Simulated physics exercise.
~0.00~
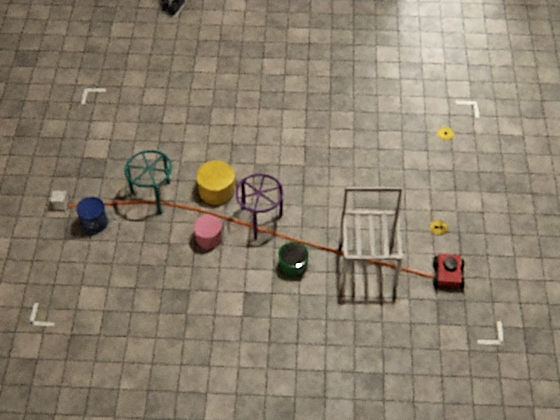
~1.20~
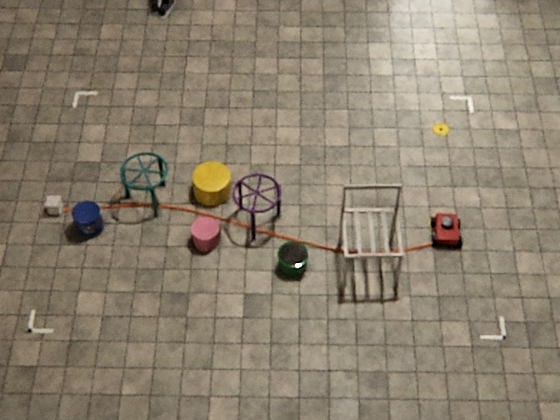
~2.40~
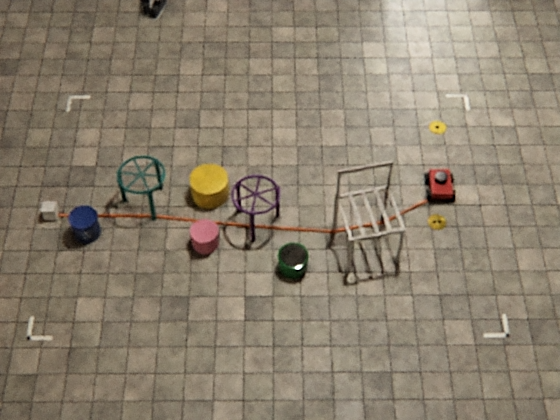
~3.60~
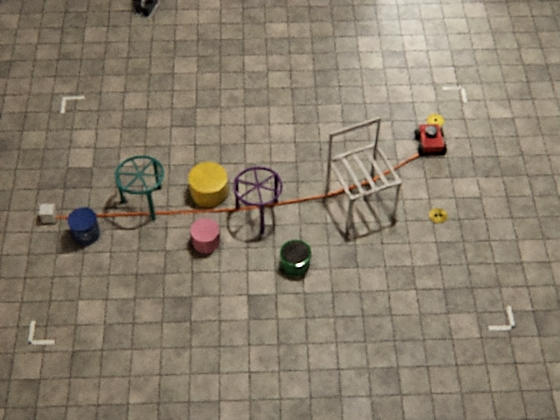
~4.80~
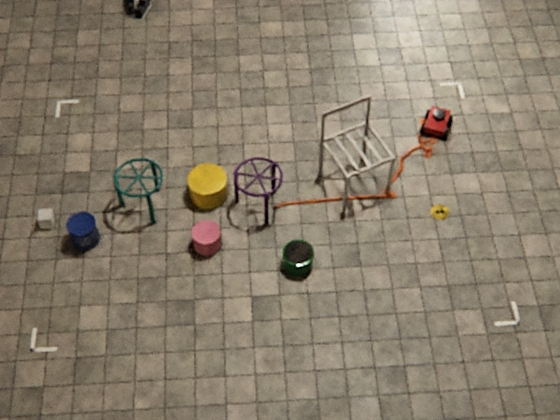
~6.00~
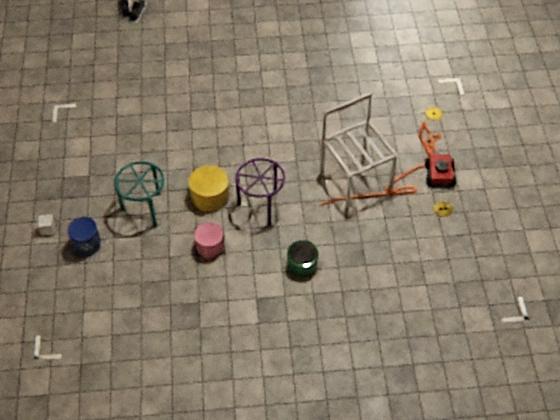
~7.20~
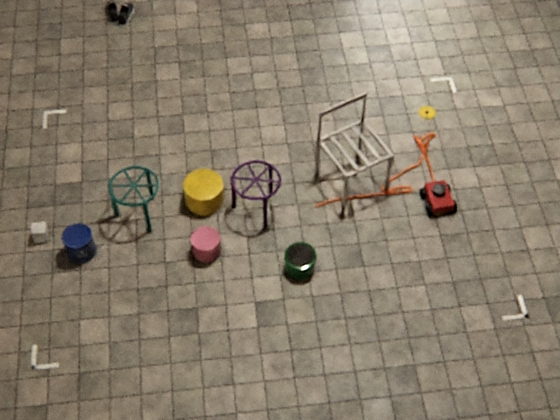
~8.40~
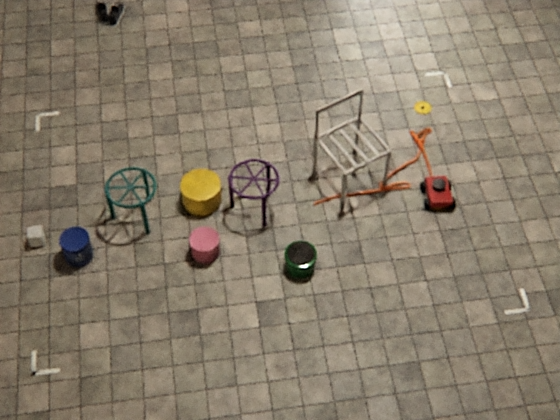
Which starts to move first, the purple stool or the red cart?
The red cart starts to move first, driving up the floor at the right. The purple stool shifts only later, when the cart is already near the upper yellow mark.
